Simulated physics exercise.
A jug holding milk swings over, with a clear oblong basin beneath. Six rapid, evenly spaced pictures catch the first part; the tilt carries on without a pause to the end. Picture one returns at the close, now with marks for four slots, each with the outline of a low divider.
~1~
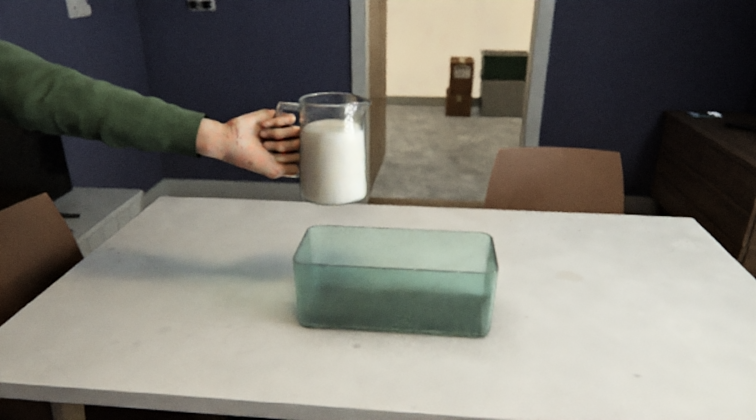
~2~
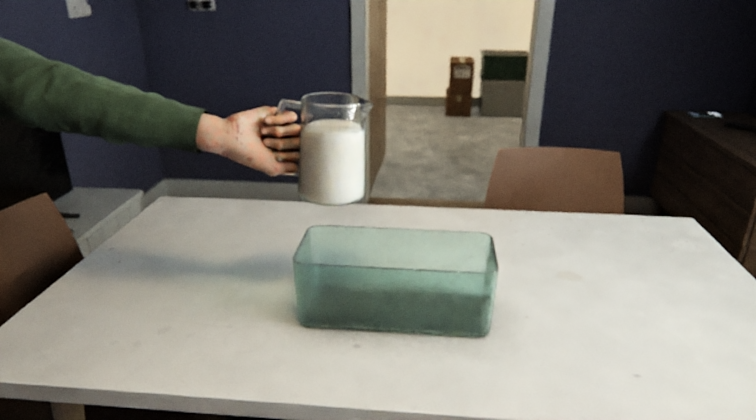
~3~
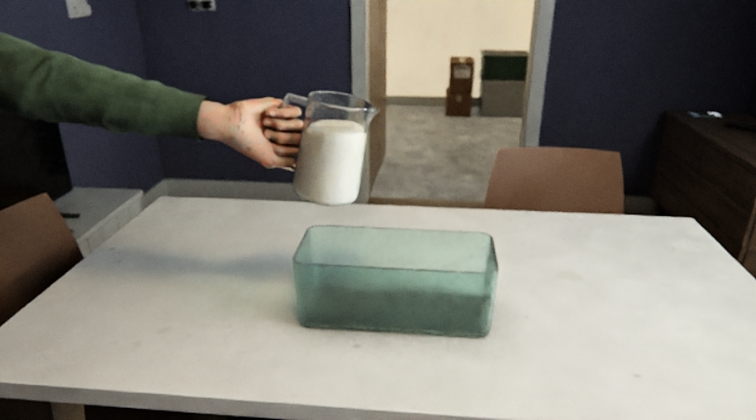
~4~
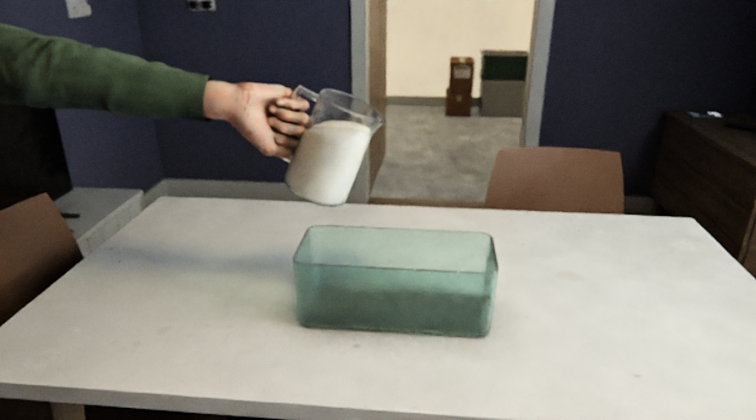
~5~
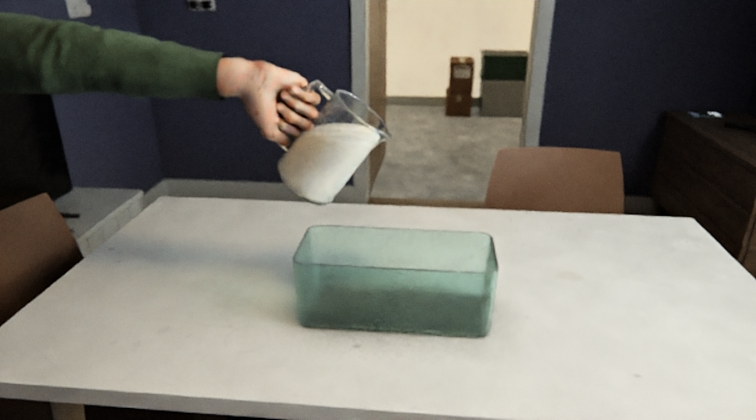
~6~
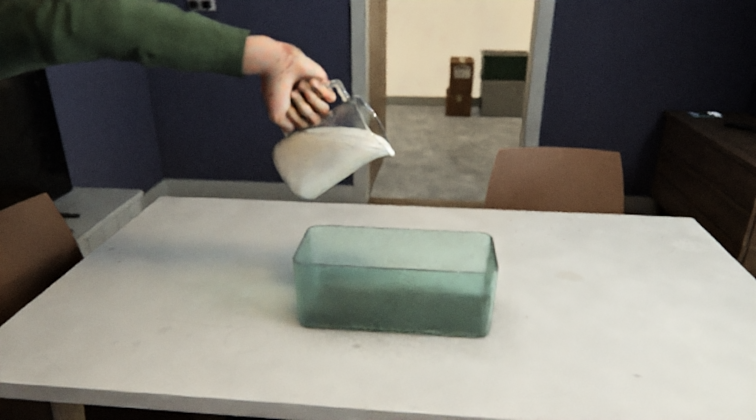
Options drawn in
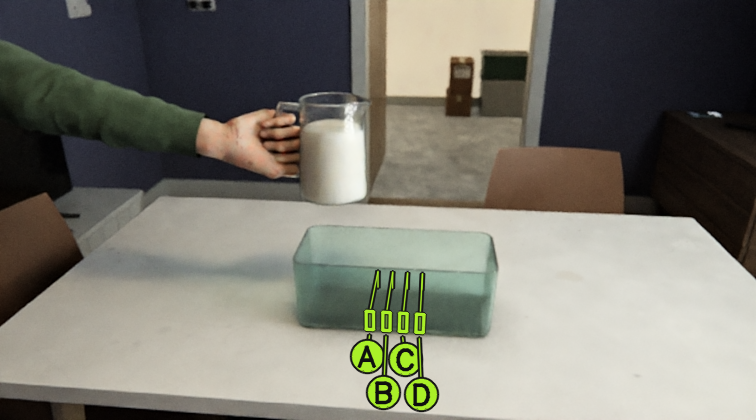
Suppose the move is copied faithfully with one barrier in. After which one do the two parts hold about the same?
Go for D.
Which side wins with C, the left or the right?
More ends on the right.
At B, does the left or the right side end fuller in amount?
More ends on the right.
On the marked copy, A at (369, 335); B at (386, 336); C at (402, 337); D at (419, 338).
With A, about 14 % ends left of the wall and 81 % right of it; 5 % is lost outside.
With B, about 13 % ends left of the wall and 84 % right of it; 3 % is lost outside.
With C, about 21 % ends left of the wall and 76 % right of it; 4 % is lost outside.
With D, about 49 % ends left of the wall and 49 % right of it.
